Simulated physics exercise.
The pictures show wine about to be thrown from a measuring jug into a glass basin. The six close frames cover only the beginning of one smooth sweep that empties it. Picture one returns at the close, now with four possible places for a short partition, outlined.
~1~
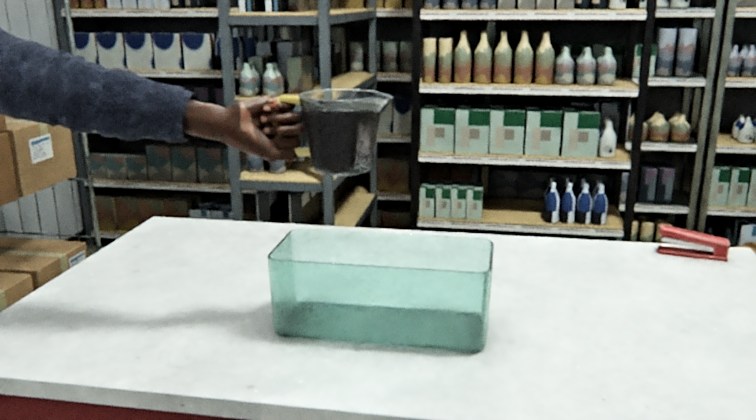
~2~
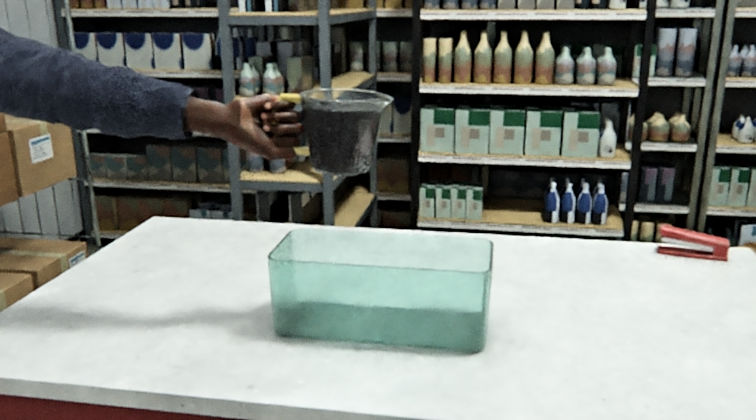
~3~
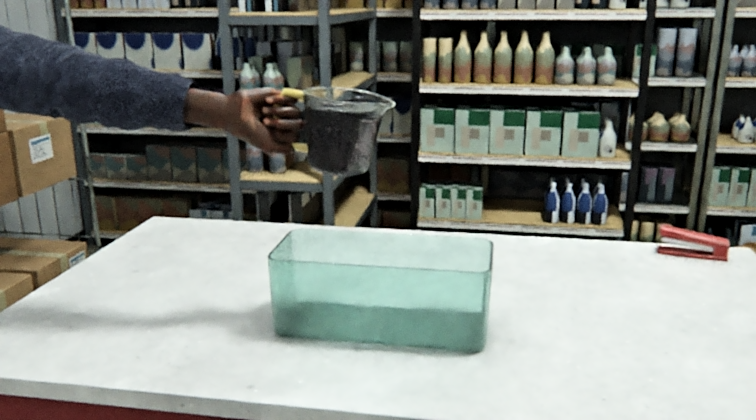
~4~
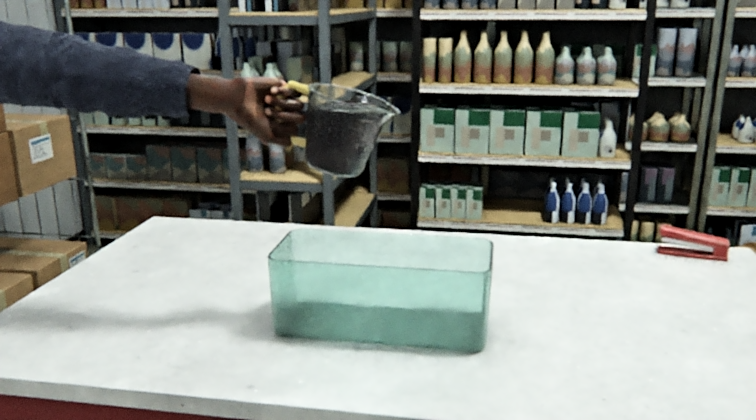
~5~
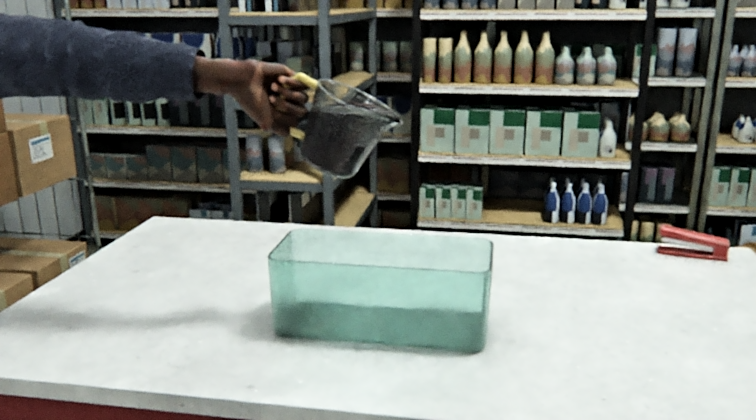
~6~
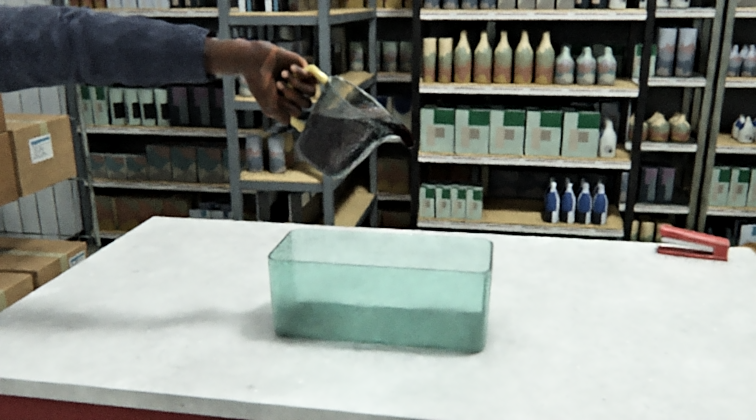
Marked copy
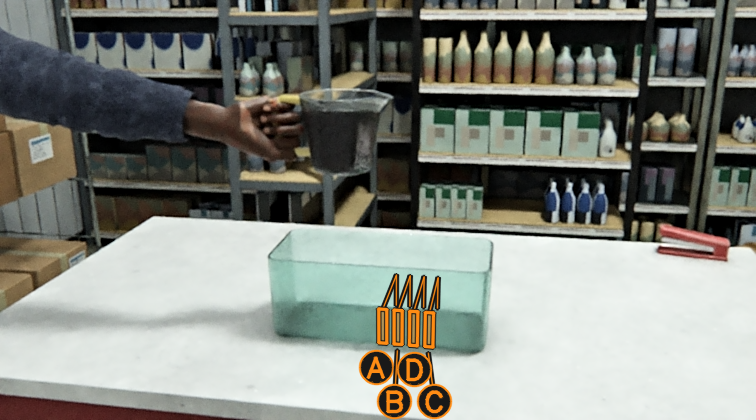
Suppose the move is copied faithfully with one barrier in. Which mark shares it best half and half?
C beats the others.
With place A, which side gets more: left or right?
The right side.
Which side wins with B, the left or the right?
More ends on the right.
On the marked copy, A at (382, 349); B at (397, 350); C at (428, 352); D at (412, 351).
For place A, about 6 % ends left of the wall and 92 % right of it.
For place B, about 10 % ends left of the wall and 88 % right of it.
For place C, about 54 % ends left of the wall and 44 % right of it.
For place D, about 26 % ends left of the wall and 72 % right of it.
